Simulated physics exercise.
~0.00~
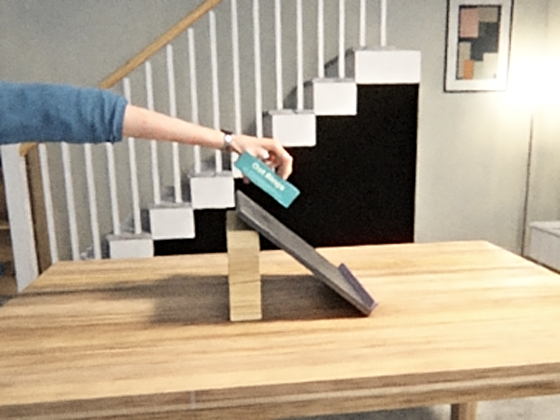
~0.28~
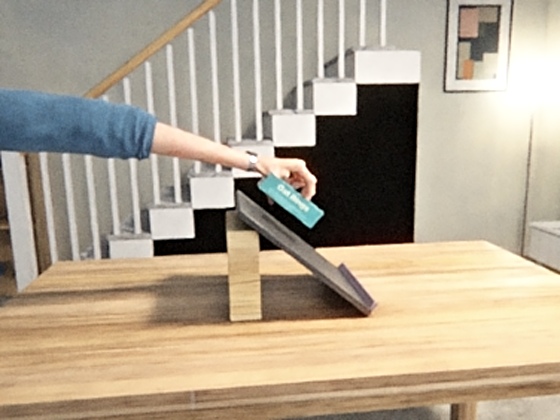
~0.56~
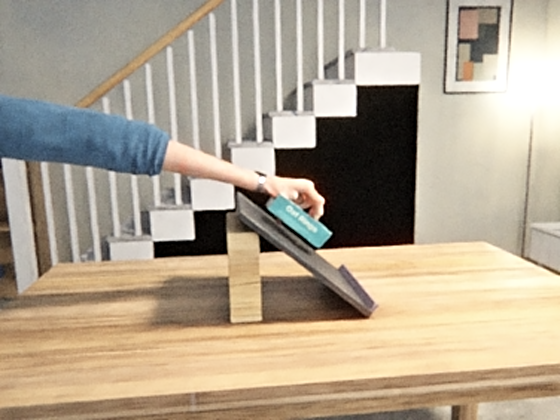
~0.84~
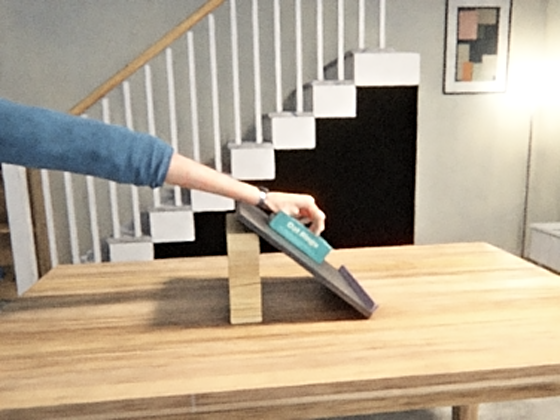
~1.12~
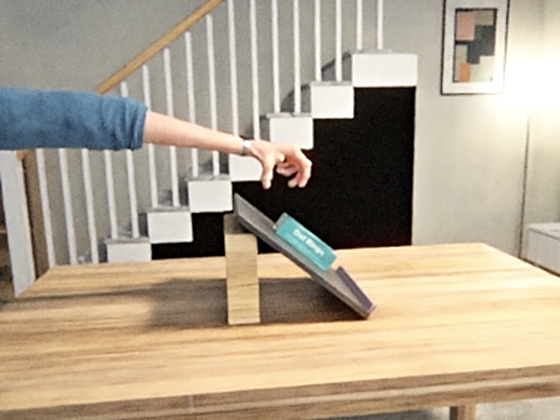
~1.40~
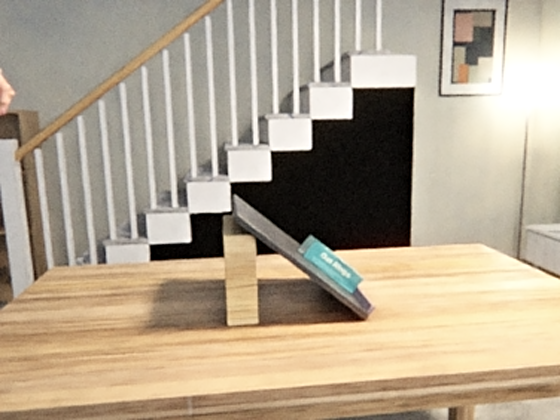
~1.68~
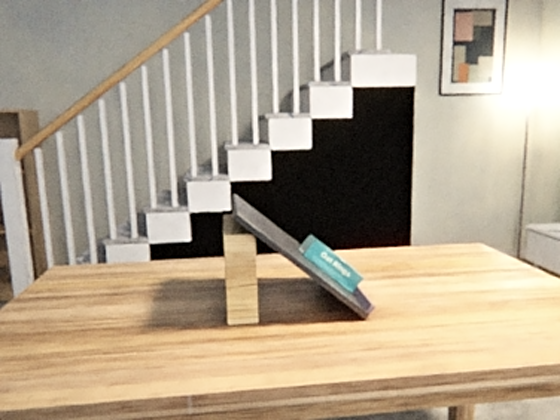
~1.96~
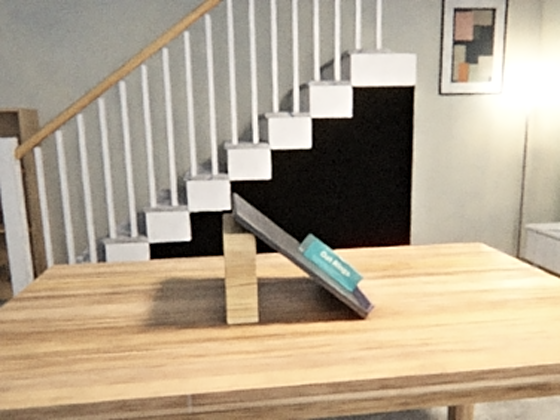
Turquoise carton placed by a hand on a tilted board, sliding down once released and stopping near the board's lower end.
